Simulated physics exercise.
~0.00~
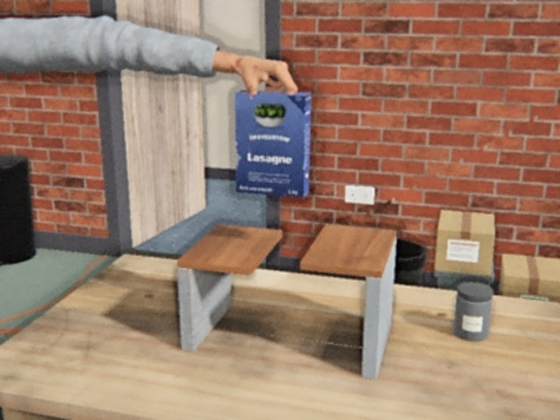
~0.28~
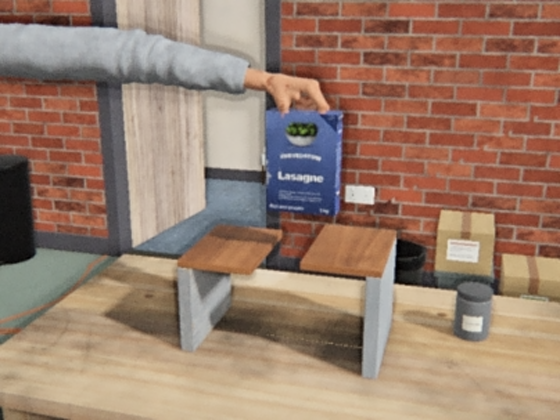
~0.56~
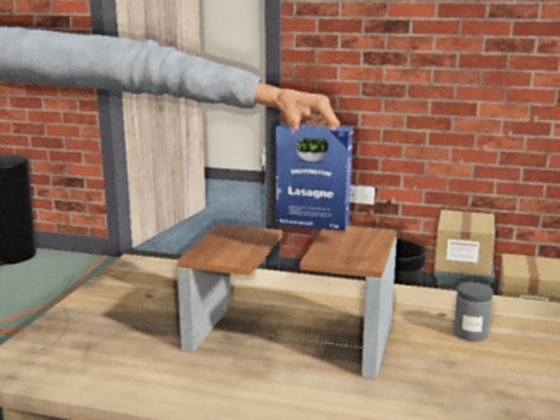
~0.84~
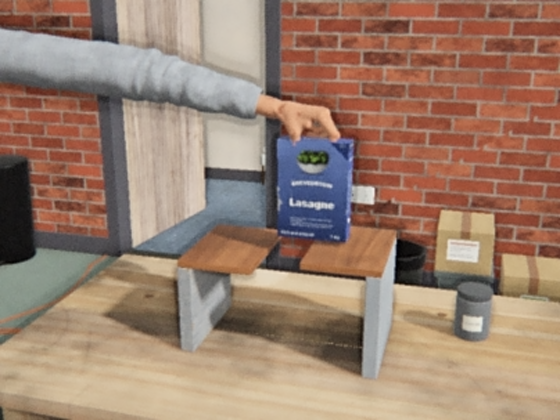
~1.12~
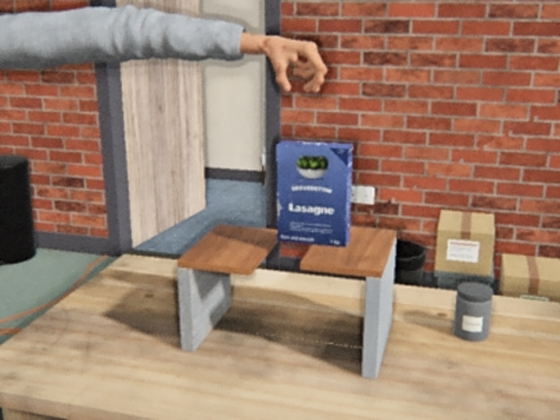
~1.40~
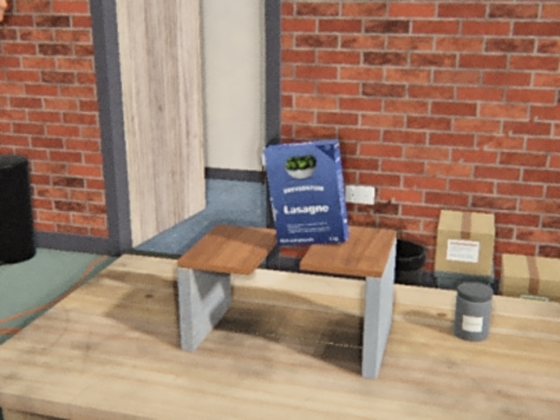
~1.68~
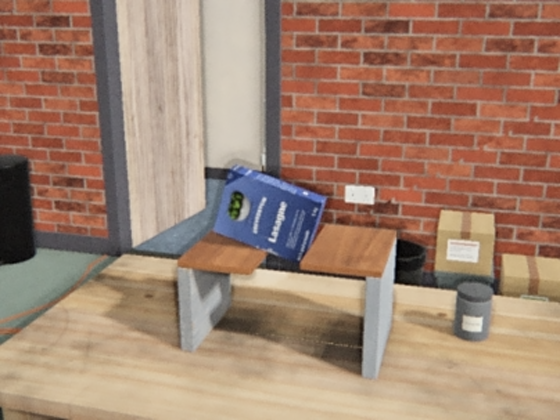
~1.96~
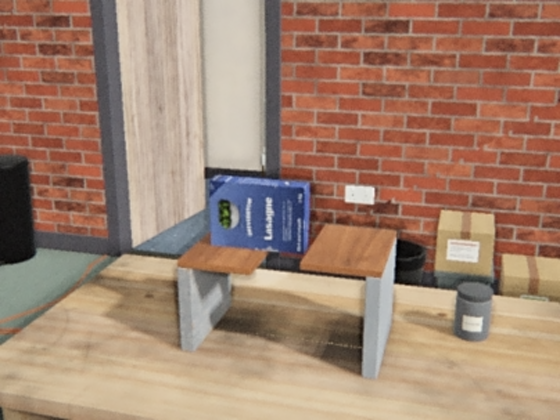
Blue lasagne packet being lowered upright over a gap between two wooden ledges, released by a hand, then tipping left onto its side.
